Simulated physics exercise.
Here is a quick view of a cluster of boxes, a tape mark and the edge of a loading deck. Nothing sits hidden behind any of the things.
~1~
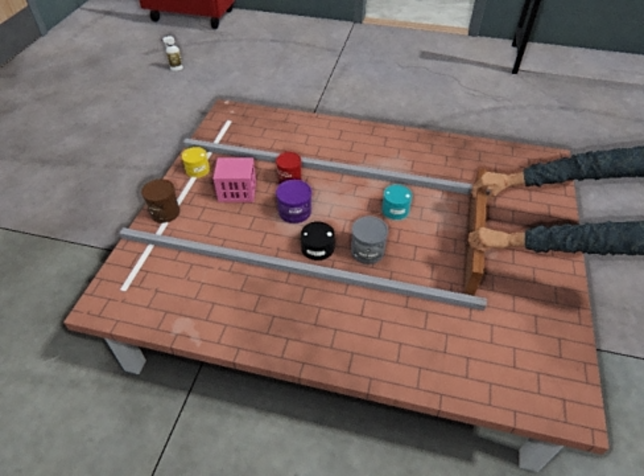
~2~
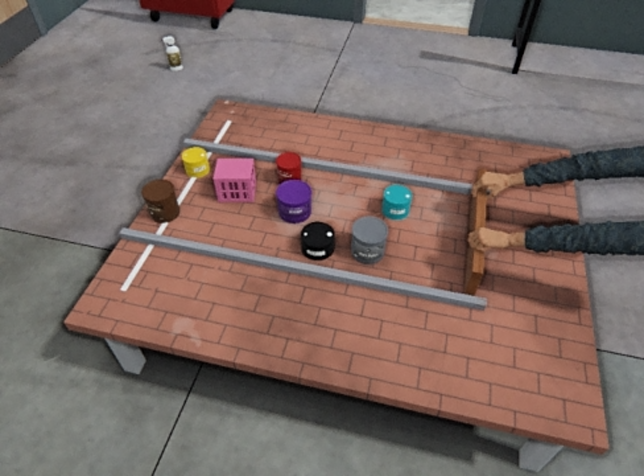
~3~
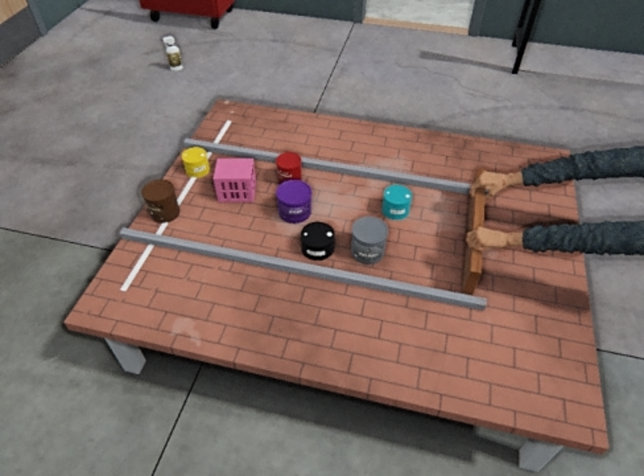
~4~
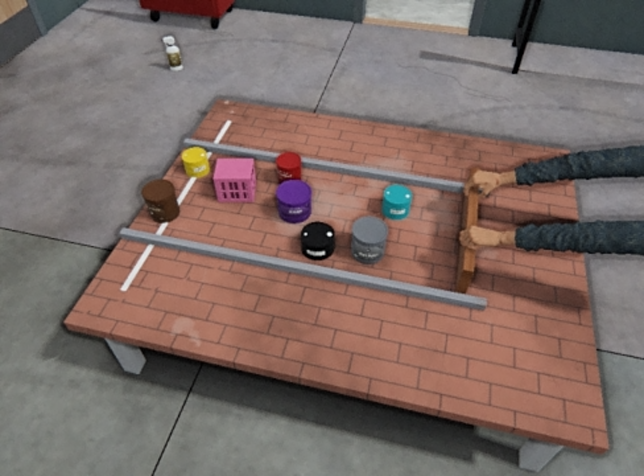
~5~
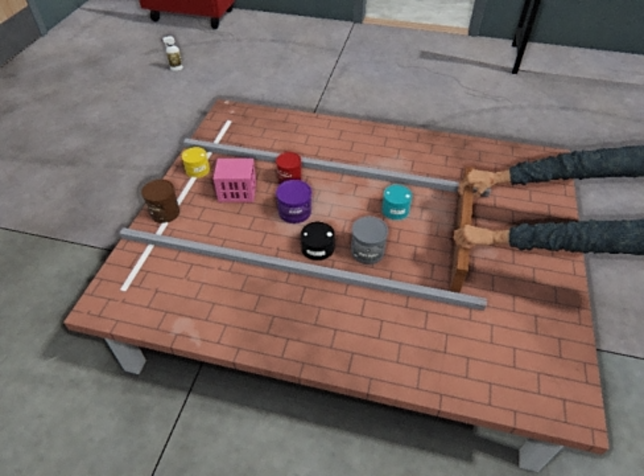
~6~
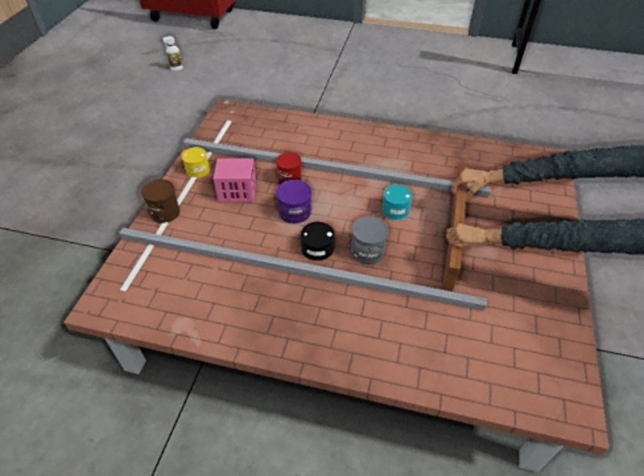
A wooden plank, held by two hands at the right, slid slowly a short way left between two grey rails, while the colourful pails and pink crate ahead of it stayed still.
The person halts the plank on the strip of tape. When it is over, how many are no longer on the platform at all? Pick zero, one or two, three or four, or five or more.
The answer is three or four.
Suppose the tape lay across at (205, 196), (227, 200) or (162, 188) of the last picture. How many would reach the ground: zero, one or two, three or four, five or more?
Taking the places in the order asked: One to two, then none at all, then five or over.
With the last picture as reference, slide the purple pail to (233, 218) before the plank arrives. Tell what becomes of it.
From that spot it ends up off.
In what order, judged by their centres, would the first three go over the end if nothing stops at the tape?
Order: Yellow canister, brown pail, pink crate.
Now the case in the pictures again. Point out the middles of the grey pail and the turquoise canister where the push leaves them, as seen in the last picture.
Near (152, 202) and (182, 165).
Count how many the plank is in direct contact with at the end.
Contact count: 4.
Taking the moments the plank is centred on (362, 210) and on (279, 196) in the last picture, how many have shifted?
That gives 3 for the first and 6 for the second.
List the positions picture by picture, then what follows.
The first picture shows brown pail (162, 201); yellow canister (196, 162); pink crate (236, 180); plank (476, 230); tape (185, 192).
The second picture shows yellow canister (196, 162); purple pail (294, 202).
The third picture shows pink crate (236, 180); grey pail (369, 241).
The fourth picture shows brown pail (162, 202); black canister (318, 241).
The fifth picture shows yellow canister (196, 162); plank (462, 227).
The sixth picture shows brown pail (162, 202); yellow canister (196, 162); pink crate (236, 180); plank (456, 226); tape (185, 192).
A little later, none off yet; brown pail at rest near (162, 202); yellow canister at rest near (196, 162); pink crate at rest near (236, 180).
When it is over, the number that fall off is three or four; down, black canister, pink crate, yellow canister and brown pail.
